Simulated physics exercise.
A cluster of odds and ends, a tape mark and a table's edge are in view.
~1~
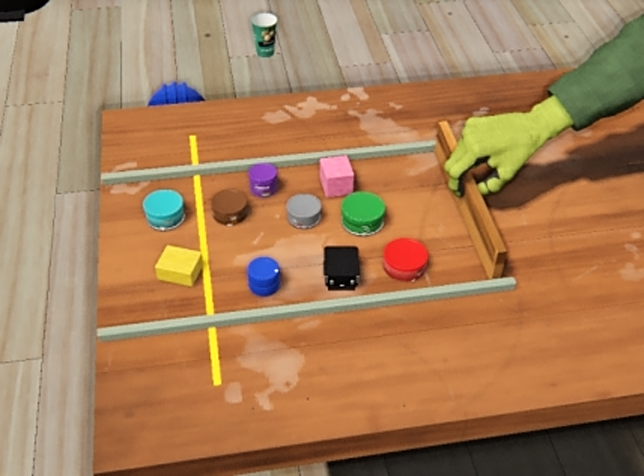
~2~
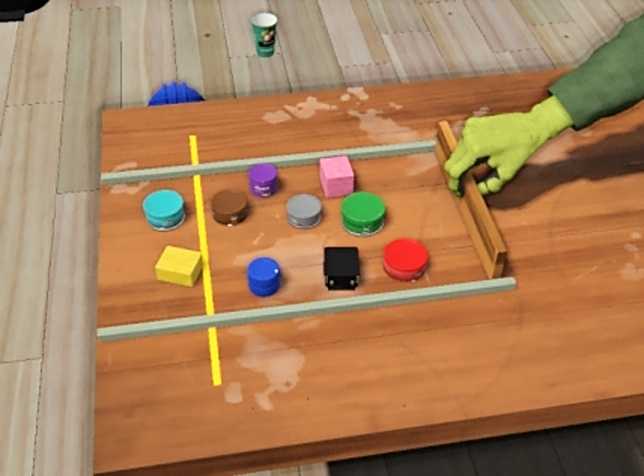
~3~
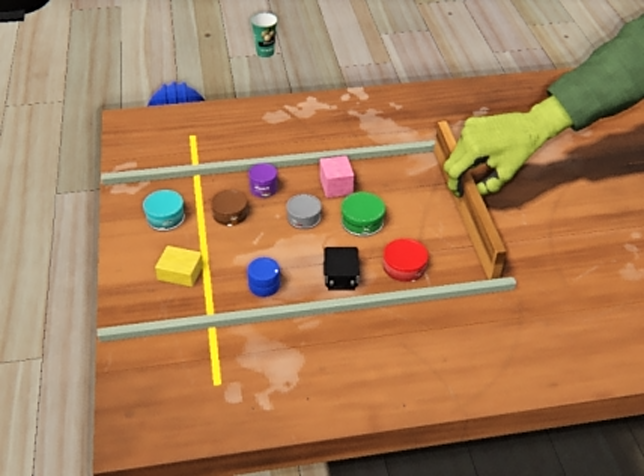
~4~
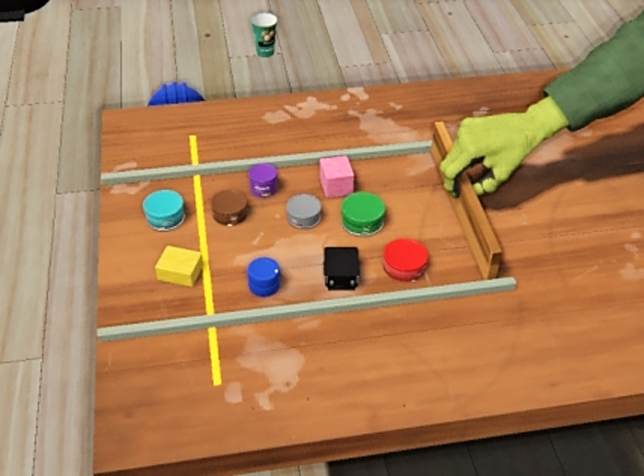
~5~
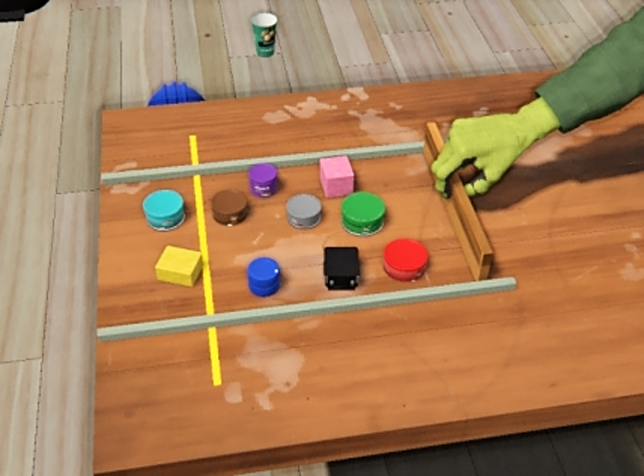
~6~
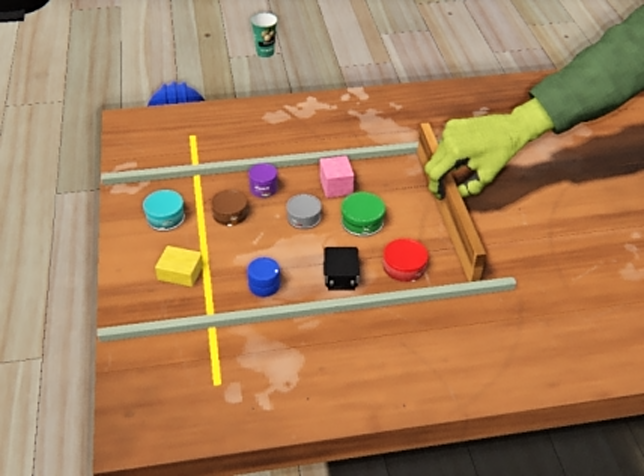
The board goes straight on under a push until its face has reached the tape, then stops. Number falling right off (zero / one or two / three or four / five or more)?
All remain.
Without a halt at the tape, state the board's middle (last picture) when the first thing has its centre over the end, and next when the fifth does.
(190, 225), later (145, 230).
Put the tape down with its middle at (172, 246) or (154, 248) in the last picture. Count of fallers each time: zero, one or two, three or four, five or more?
In order: 1 or 2 and three or four.
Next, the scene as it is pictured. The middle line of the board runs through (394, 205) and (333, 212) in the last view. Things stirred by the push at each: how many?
By the first moment it's 1, by the second it's 6.
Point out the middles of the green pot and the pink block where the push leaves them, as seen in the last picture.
Final pixels, roughly: (181, 244) for the first, (184, 191) for the other.
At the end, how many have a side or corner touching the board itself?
That comes to 4.
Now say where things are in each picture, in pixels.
In the first frame, turquoise tin (164, 210); yellow block (180, 266); brown tub (230, 208); board (467, 197); tape (203, 242).
In the second frame, yellow block (180, 266); green pot (363, 214).
In the third frame, brown tub (230, 208); black case (341, 269).
In the fourth frame, turquoise tin (165, 211); board (463, 197).
In the fifth frame, yellow block (180, 266); purple tub (263, 181).
In the sixth frame, turquoise tin (165, 211); yellow block (180, 266); brown tub (230, 208); board (448, 199); tape (203, 242).
Soon after, none off yet; turquoise tin at rest near (165, 211); yellow block at rest near (180, 266); brown tub at rest near (230, 208).
In the end, the number that fall off is zero.
